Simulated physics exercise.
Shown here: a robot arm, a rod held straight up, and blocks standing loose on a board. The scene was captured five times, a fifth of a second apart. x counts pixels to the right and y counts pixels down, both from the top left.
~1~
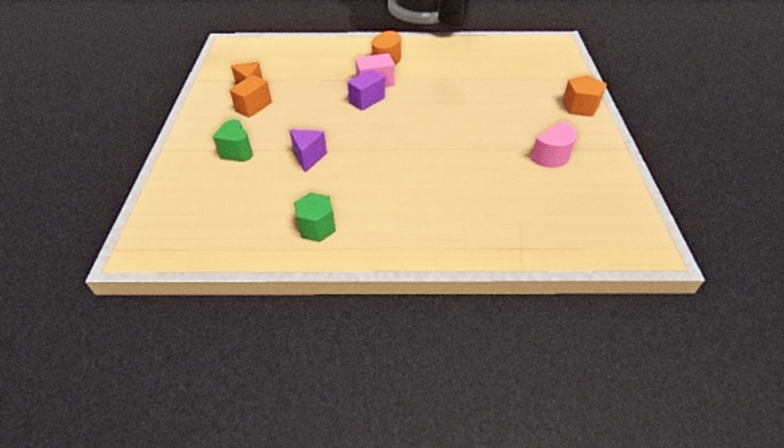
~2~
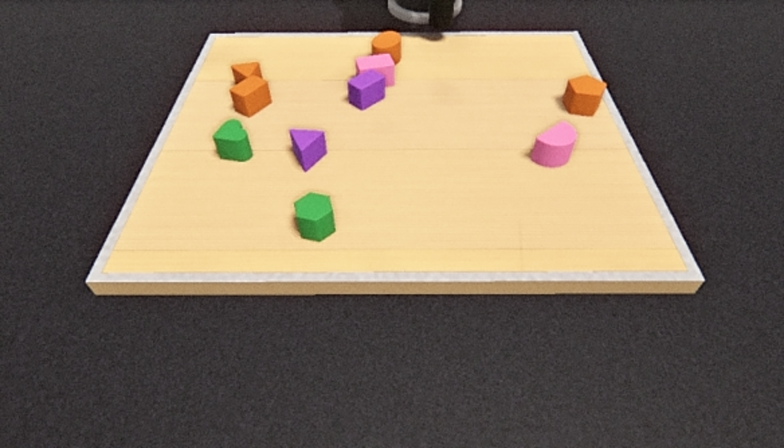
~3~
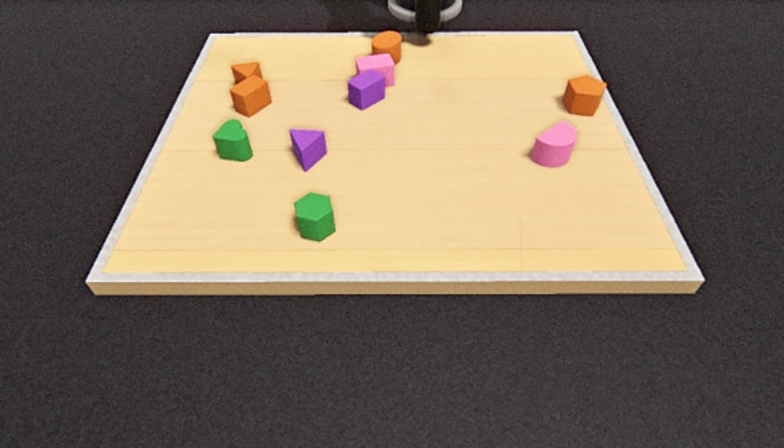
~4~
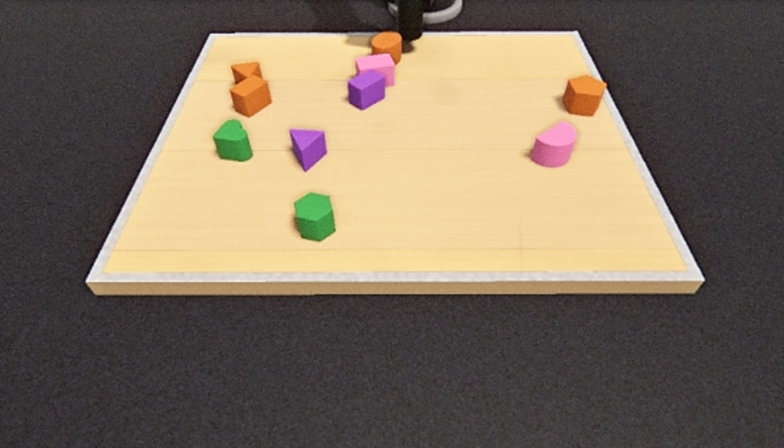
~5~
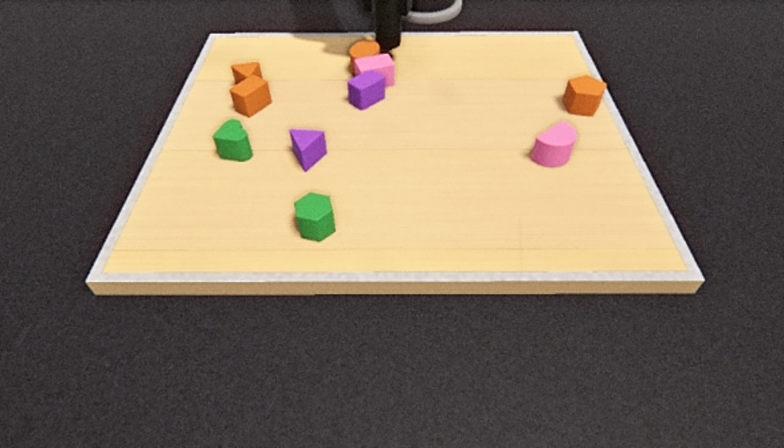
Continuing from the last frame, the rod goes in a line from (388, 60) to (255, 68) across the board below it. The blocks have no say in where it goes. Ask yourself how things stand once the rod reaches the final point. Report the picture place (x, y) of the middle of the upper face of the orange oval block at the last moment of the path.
In the picture, that point is around (331, 56).
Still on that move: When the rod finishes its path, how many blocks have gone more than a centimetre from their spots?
One block moves more than 1 cm.
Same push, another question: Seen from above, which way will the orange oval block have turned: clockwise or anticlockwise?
From overhead, the rotation is counterclockwise.
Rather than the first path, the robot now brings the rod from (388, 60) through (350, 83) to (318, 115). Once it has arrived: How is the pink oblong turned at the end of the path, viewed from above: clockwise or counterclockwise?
From above, counter-clockwise.
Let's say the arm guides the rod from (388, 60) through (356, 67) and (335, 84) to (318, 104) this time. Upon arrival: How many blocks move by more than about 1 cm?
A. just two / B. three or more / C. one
Correct choice: C.
The first path, step by step. One third of the way, rod (343, 47); orange oval block (335, 55), turned 70° anticlockwise.
Two thirds of the way, rod (297, 50); orange oval block (331, 56), turned 90° anticlockwise.
At the end, rod (252, 53); orange triangular block still; orange oval block (331, 56), turned 90° anticlockwise.
